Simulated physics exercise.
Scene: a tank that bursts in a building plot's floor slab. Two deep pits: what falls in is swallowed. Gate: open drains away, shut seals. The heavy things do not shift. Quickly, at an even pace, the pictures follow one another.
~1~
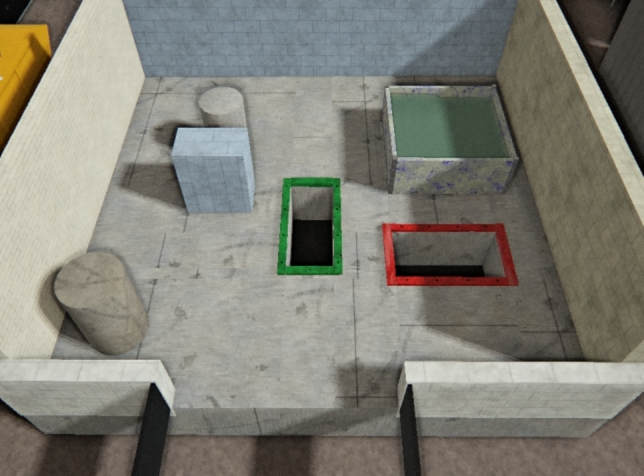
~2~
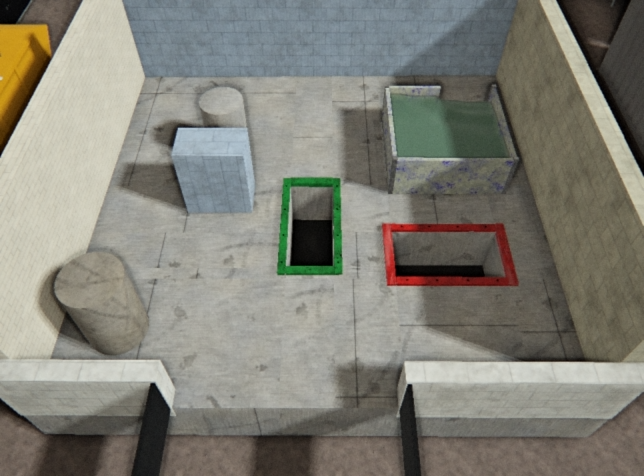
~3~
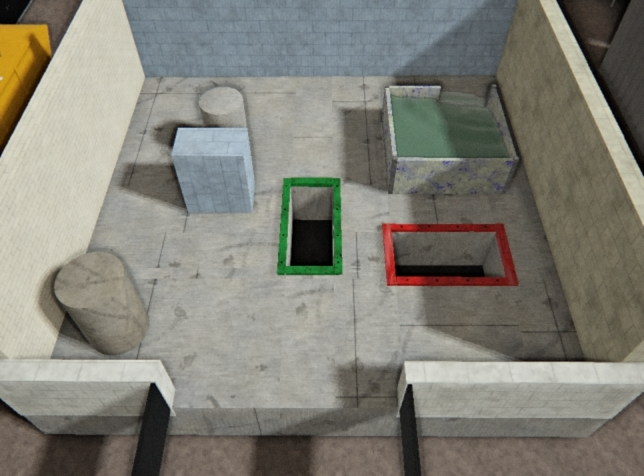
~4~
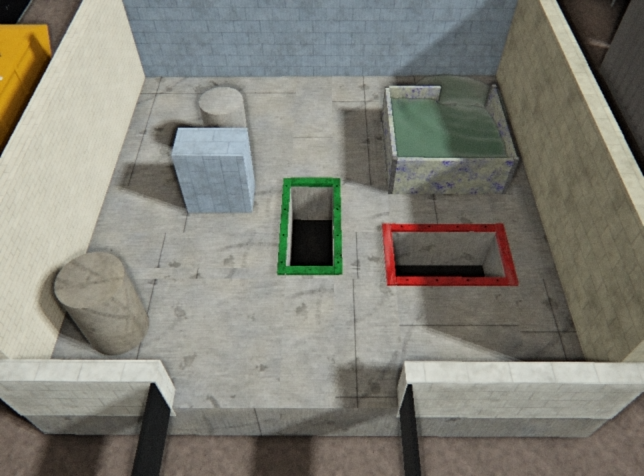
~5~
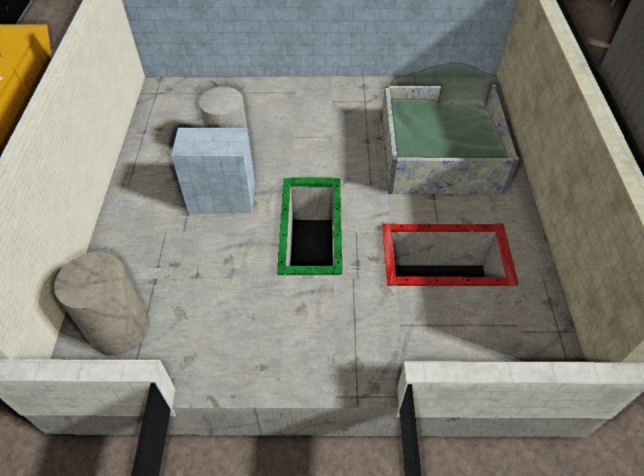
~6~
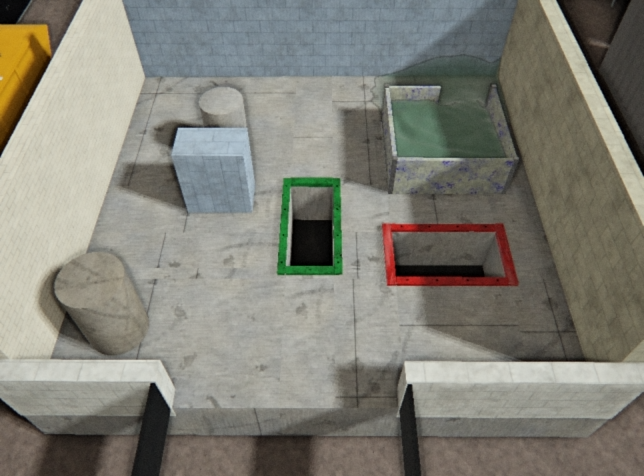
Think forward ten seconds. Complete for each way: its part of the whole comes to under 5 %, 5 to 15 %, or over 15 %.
The gate's part comes to under 5 %; the green pit's part comes to under 5 %; the red pit's part comes to under 5 %.
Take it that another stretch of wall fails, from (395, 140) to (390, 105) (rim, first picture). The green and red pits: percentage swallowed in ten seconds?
Green takes 10 in a hundred, red takes 0 in a hundred.
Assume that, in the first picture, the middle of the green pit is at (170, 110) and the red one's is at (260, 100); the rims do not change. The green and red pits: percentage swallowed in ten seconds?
Green has 4 parts of a hundred and red has 25.
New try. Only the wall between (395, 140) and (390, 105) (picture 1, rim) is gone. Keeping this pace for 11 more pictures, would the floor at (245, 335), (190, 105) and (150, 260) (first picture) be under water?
Taking them in order, I'd say not reached, swamped and not reached.
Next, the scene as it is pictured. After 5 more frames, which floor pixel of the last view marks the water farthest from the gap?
The farthest wet spot is near (301, 79).
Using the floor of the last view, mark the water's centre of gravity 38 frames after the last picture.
Estimate: (342, 154).
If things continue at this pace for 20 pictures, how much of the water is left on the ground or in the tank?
Around 100 in a hundred.
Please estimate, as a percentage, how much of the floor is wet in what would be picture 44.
That comes to about 65 per cent.
A moment on, water covers 10 % of the floor; the gate 0 %, the green pit 0 %, the red pit 0 %.
Next, water covers 25 % of the floor; the gate 0 %, the green pit 0 %, the red pit 0 %.
Then, water covers 45 % of the floor; the gate 0 %, the green pit 0 %, the red pit 0 %.
Later, water covers 65 % of the floor; the gate 0 %, the green pit 0 %, the red pit 1 %.
In the end, water covers 90 % of the floor; the gate 3 %, the green pit 0 %, the red pit 1 %.
